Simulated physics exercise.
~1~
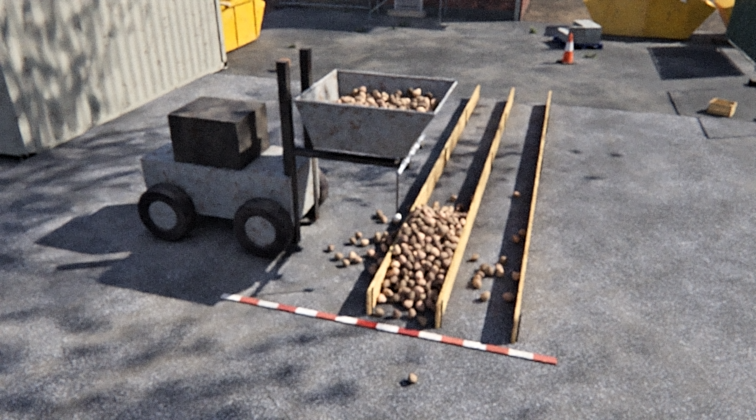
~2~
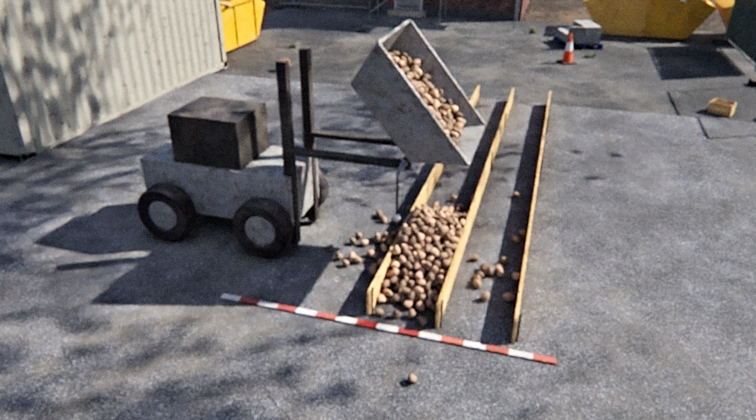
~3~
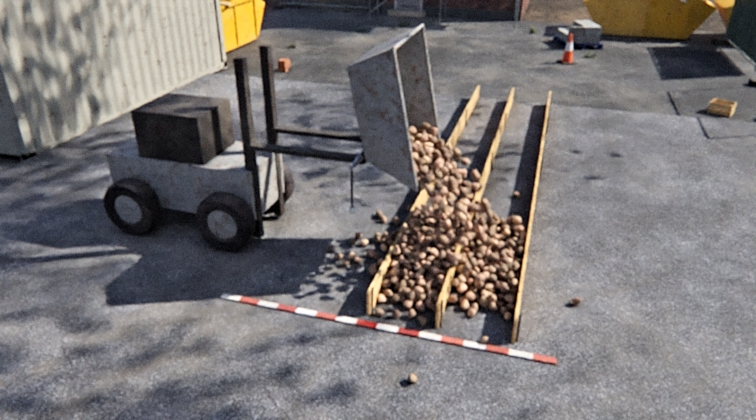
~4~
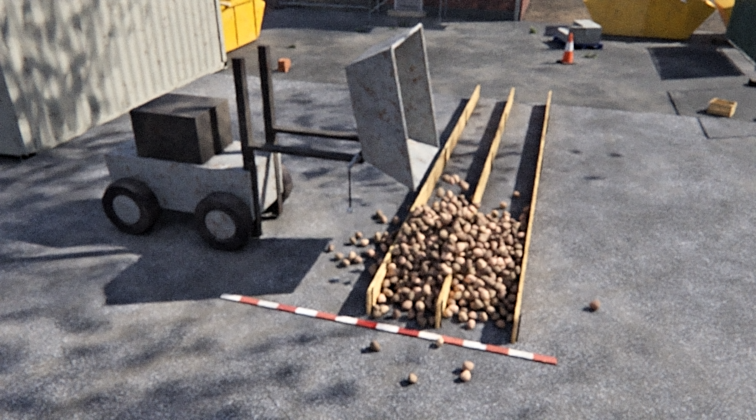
A grey forklift-like machine with a dark block on top holds a skip of brown stones above a paved yard, seen from above in sunlight. Three wooden planks run along the ground at right, with a heap already between the left pair, and a red-and-white staff lies in front. Yellow skips and an orange cone stand behind. The skip tips steeply to the right, its stones still inside. The machine shifts left as stones pour out over the middle plank. Finally, the skip hangs steeply tilted and nearly emptied above a broad heap filling both bays, with a few strays beyond.
